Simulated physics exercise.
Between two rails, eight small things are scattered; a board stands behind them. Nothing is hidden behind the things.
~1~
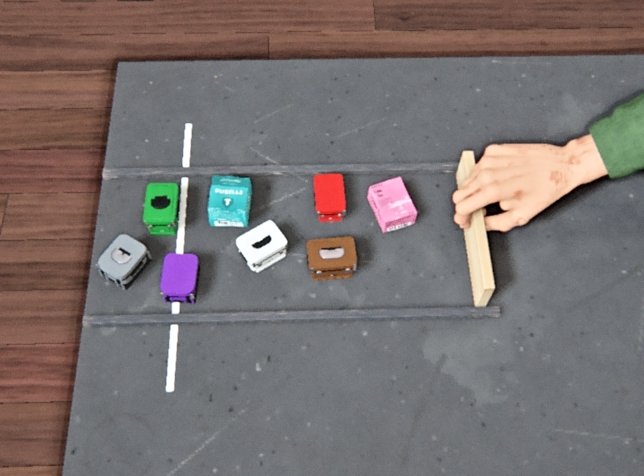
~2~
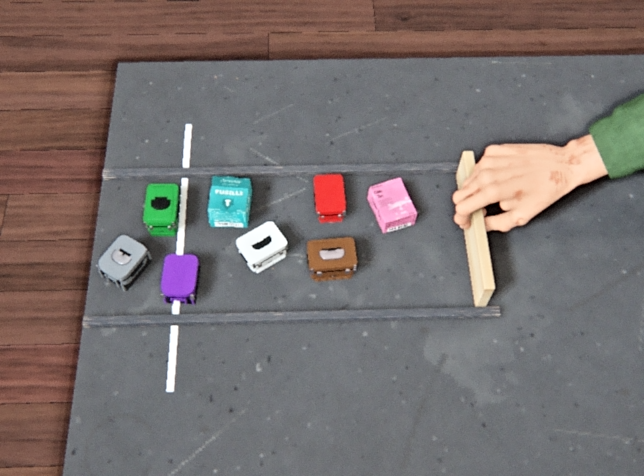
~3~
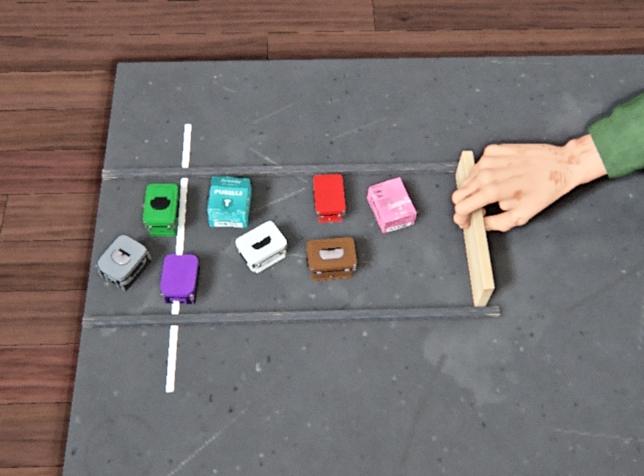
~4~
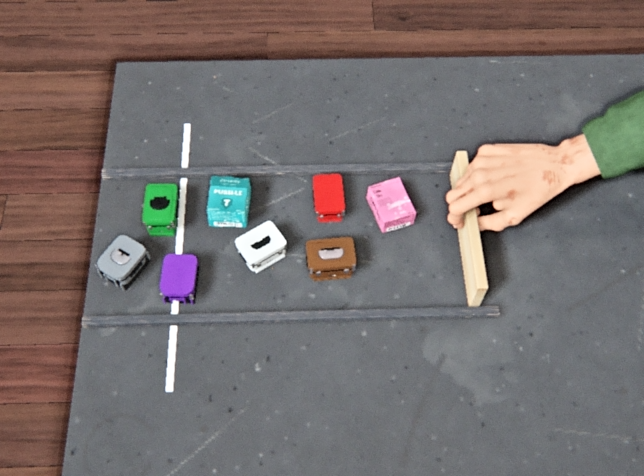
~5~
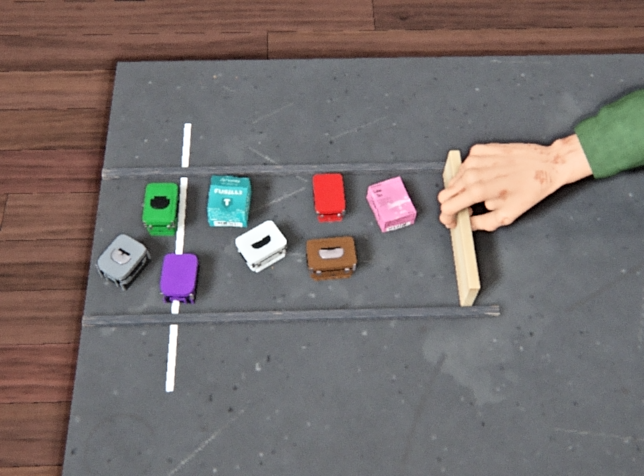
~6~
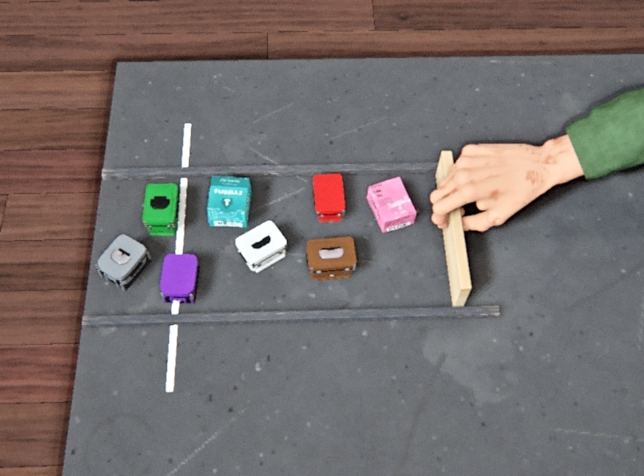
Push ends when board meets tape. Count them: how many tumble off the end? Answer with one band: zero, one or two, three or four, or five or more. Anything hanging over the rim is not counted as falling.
One or two.
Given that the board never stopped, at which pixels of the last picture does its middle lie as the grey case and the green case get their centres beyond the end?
The middle is at (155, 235) when it's the grey case, and at (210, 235) when it's the green case.
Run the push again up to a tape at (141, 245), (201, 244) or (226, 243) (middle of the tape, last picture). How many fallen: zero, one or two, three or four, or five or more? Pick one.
More than four; one or two; not one.
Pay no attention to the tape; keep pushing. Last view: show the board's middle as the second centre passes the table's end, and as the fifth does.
The middle is near (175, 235) first and near (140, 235) after.
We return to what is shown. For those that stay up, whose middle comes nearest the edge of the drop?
The turquoise box is the one.
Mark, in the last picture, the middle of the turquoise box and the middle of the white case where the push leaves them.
The turquoise box ends at (100, 191) and the white case at (121, 230).
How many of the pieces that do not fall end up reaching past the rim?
The tally is 2.
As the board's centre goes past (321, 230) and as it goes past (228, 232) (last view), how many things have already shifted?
So far 4, and 7 at the second.
Soon after, none off yet; grey case at rest near (124, 262); green case at rest near (162, 210); purple case at rest near (181, 279).
After that, none off yet; grey case at rest near (124, 262); green case displaced a little near (144, 210); purple case displaced a little near (166, 282).
In the end, the number that fall off is one or two; gone, green case.
